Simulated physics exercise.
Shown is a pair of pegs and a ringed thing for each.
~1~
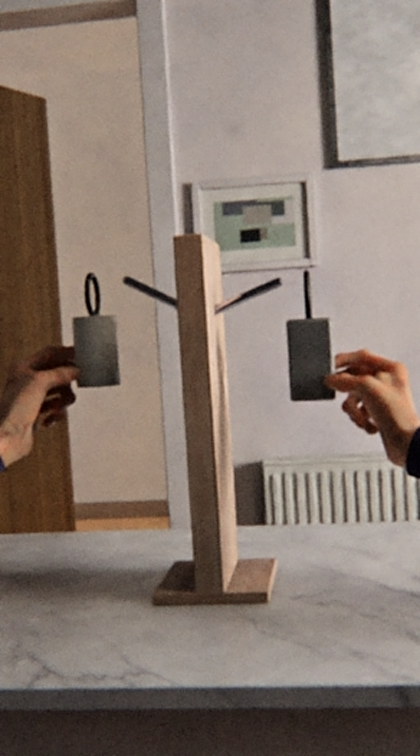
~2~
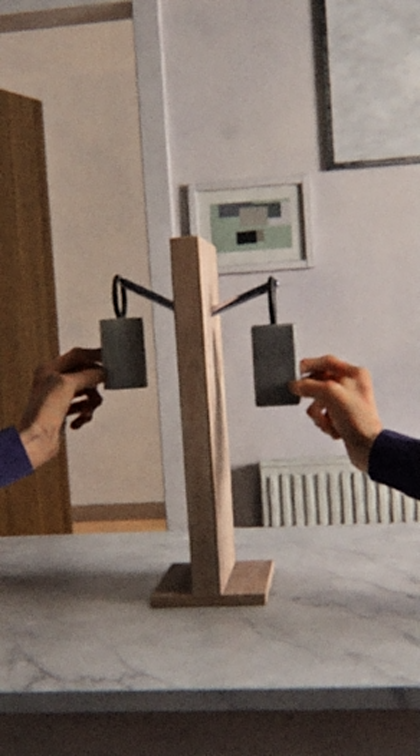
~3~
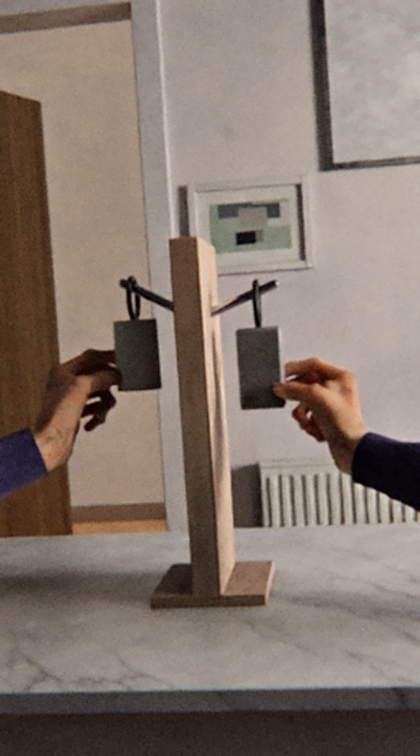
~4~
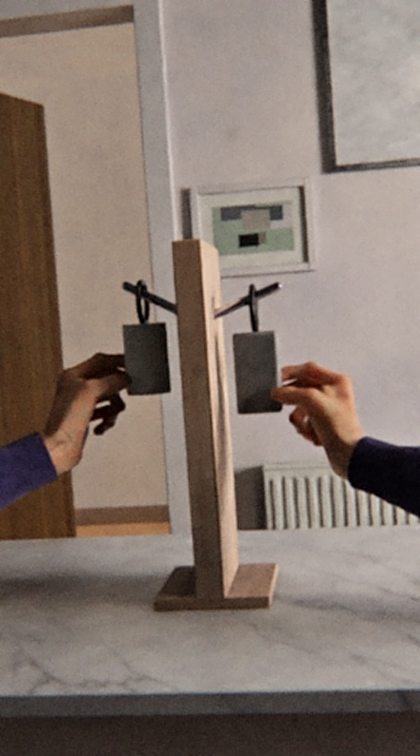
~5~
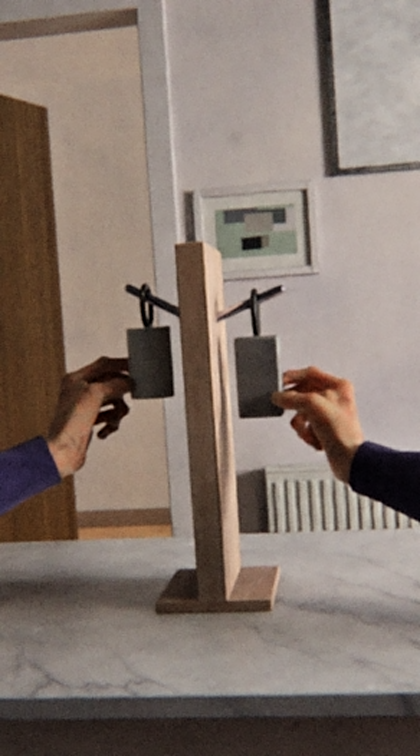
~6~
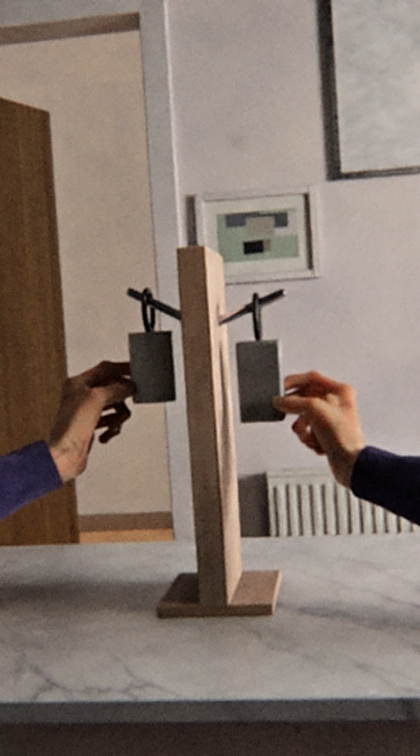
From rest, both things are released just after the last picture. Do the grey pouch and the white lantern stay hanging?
As I see it, the grey pouch will hold fast. The white lantern will hold fast.
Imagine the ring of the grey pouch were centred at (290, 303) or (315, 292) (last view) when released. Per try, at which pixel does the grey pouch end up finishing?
About (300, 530), then about (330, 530).
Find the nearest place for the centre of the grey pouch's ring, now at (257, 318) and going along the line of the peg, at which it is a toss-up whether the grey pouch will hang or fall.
(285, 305).
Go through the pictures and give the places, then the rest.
In the first frame, still on the way; grey pouch (310, 334); white lantern (95, 329); peg stand (211, 415).
In the second frame, still on the way; white lantern (122, 331); peg stand (208, 416).
In the third frame, still on the way; grey pouch (260, 343); peg stand (208, 417).
In the fourth frame, still on the way; white lantern (145, 337); peg stand (211, 419).
In the fifth frame, still on the way; grey pouch (258, 352); peg stand (213, 422).
In the sixth frame, in place, still held; grey pouch (260, 356); white lantern (150, 345); peg stand (215, 426).
Then, 0.10 s later than the last frame, grey pouch at rest near (260, 358); white lantern tilted by 5° near (153, 349).
Then, 0.22 s later than the last frame, grey pouch at rest near (261, 358); white lantern tilted by 5° near (163, 353).
Then, 0.32 s later than the last frame, grey pouch at rest near (261, 358); white lantern tilted by 5° near (169, 356).
When it is over, the grey pouch remains hooked, near (261, 358); the white lantern remains hooked, near (168, 357).
